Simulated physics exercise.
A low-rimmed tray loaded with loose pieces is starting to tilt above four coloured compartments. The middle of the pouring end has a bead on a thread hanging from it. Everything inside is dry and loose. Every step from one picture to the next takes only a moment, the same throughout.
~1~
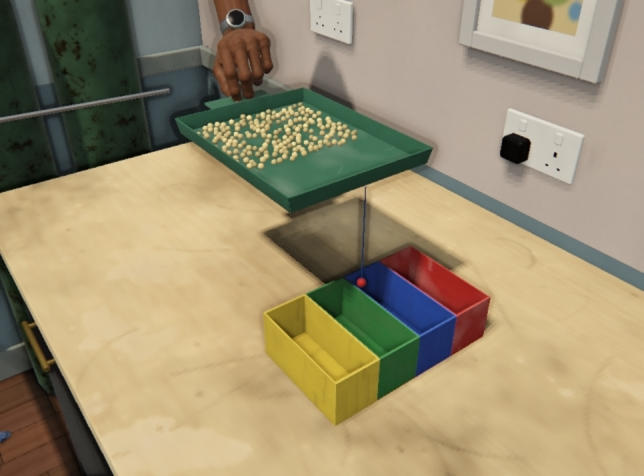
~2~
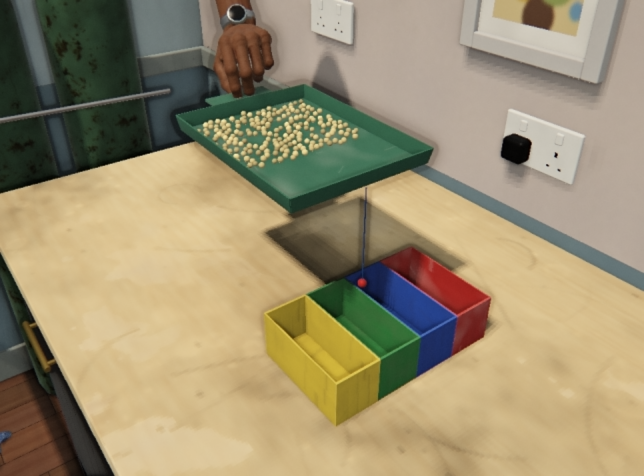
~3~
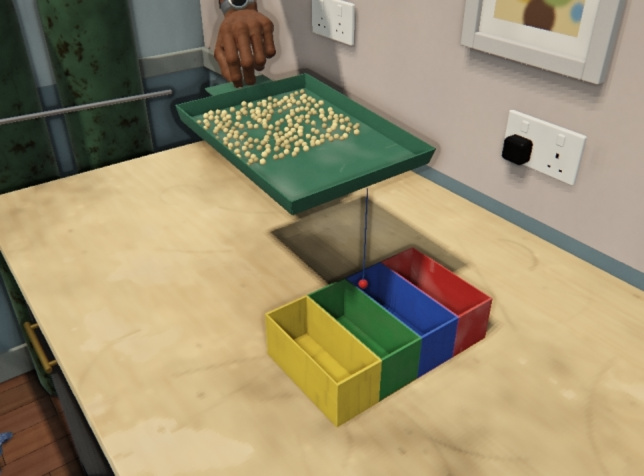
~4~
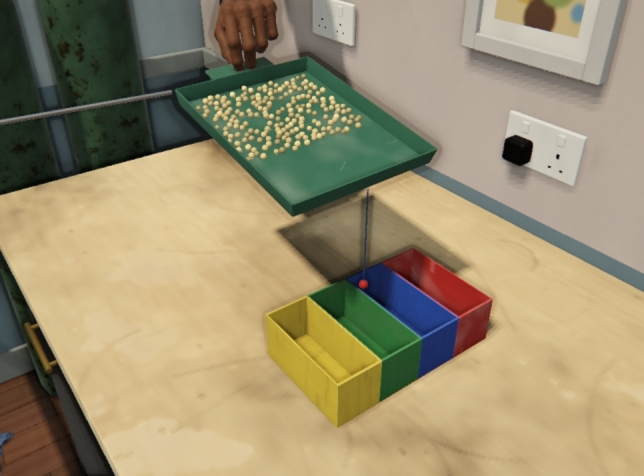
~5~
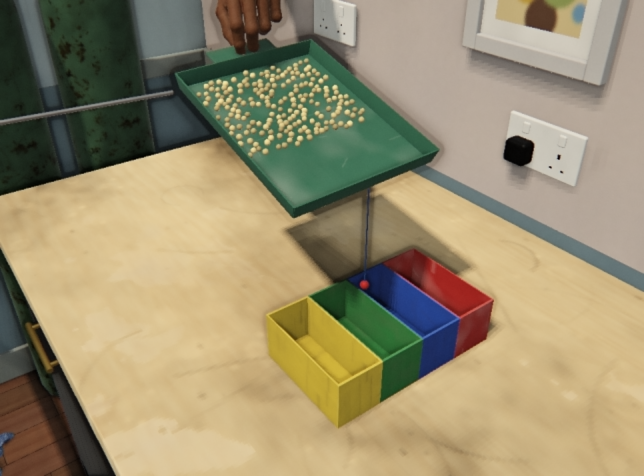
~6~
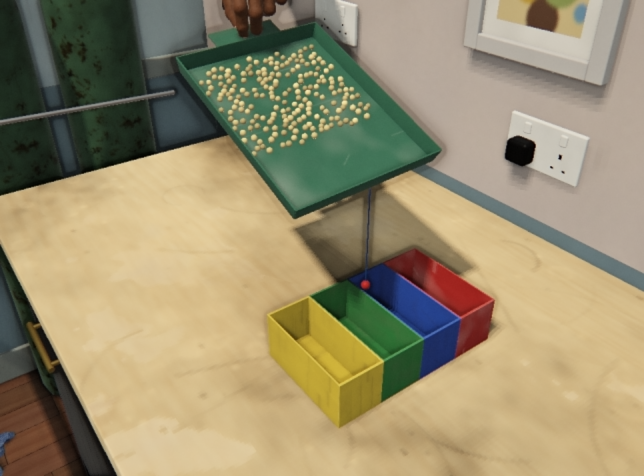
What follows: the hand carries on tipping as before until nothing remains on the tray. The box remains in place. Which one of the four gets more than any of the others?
Most: Yellow.
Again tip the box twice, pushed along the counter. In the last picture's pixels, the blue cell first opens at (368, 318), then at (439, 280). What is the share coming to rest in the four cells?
First 90 %, then 30 %.
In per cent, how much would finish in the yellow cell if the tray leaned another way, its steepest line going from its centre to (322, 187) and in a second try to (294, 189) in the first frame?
Lab note: Try one about 80 %, try two 80 %.
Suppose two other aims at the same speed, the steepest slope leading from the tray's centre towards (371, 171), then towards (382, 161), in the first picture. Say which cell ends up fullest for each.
So, in order: That red cell, then the cell in red.
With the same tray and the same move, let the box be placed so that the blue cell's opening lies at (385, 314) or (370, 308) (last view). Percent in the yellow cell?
Respectively 20 % and 20 %.
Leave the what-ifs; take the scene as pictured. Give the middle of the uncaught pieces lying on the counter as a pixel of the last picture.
(358, 446), roughly.
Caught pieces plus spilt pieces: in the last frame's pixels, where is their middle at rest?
Centre at rest: Close to (349, 377).
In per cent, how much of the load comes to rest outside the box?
10 %.
Soon, tray tipped steeply; about two thirds on the tray; a stray few in the yellow cell; a stray few in the green cell; a stray few in the blue cell; about a third falling or outside the box.
A while on, tray tipped past a quarter turn; about a quarter on the tray; about a quarter in the yellow cell; a small part in the green cell; a stray few in the blue cell; about a third falling or outside the box.
Towards the end, tray tipped past a quarter turn; about half in the yellow cell; about a quarter in the green cell; a small part in the blue cell; a small part falling or outside the box.
Finally, tray tipped past a quarter turn; about half in the yellow cell; about a quarter in the green cell; a small part in the blue cell; none in the red cell; a small part outside the box.
